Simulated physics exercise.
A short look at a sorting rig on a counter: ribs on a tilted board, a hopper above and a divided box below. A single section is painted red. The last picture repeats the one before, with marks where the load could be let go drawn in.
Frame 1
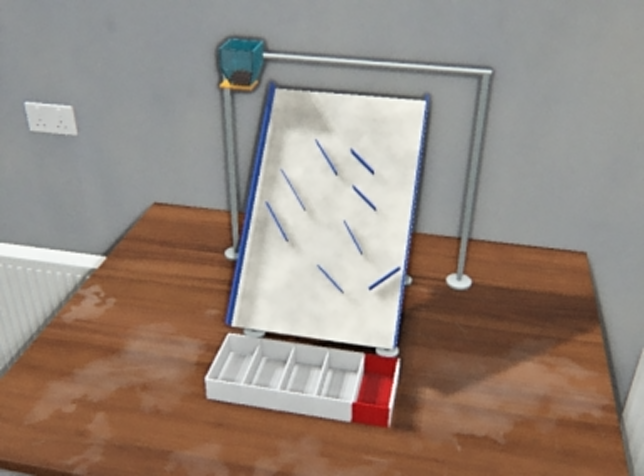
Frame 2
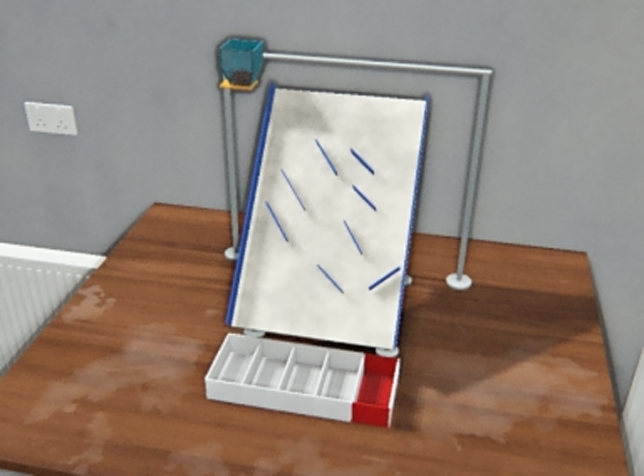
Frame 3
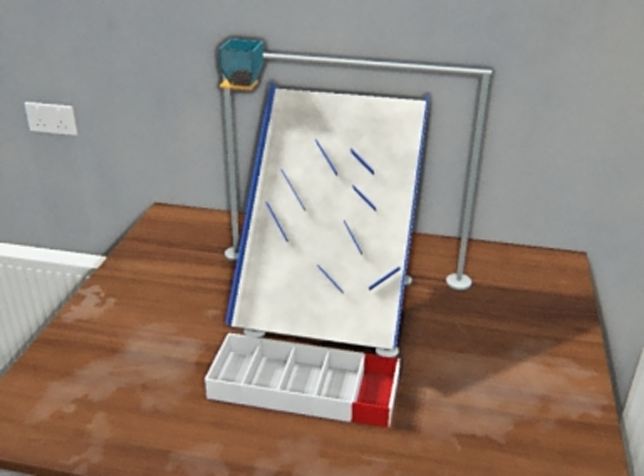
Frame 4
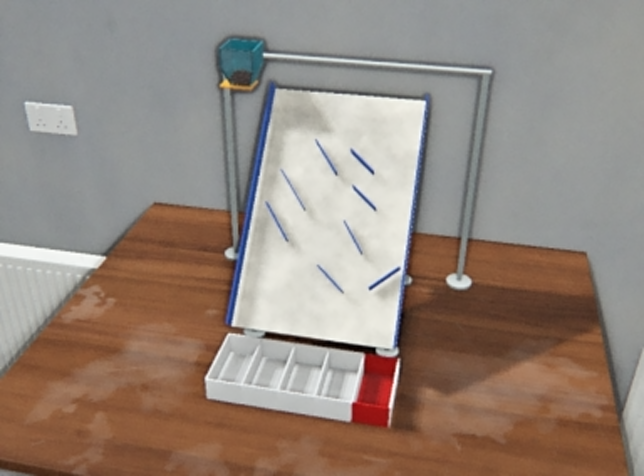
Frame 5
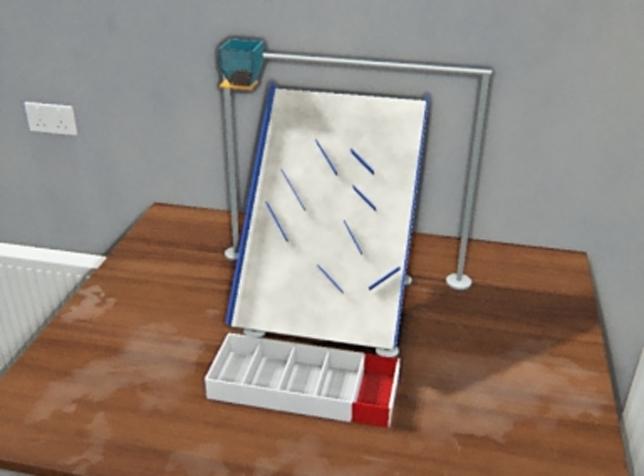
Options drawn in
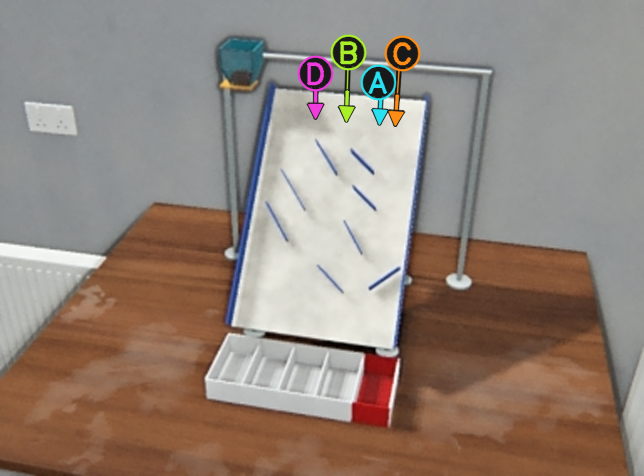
The footage shows a tilted pale board with blue ribs on a wooden surface, a small teal hopper of dark contents above its upper left, and a white divided box below with its rightmost section red; nothing visibly moves.
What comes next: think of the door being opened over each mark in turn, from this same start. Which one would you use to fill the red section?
It is D.
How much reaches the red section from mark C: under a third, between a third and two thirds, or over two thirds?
Under a third.
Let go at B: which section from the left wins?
The fourth from the left.
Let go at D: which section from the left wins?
It is the fifth one.
On the marked copy, mark A meets the board at (379, 119); mark B meets the board at (346, 116); mark C meets the board at (395, 120); mark D meets the board at (315, 113).
If A is chosen, only a few in the red section, all but a few in other sections, only a few held on the board, only a few outside the box.
If B is chosen, only a few in the red section, all but a few in other sections, only a few outside the box.
If C is chosen, only a few in the red section, the bulk in other sections, a small share outside the box.
If D is chosen, close to half in the red section, close to a third in other sections, a small share outside the box.
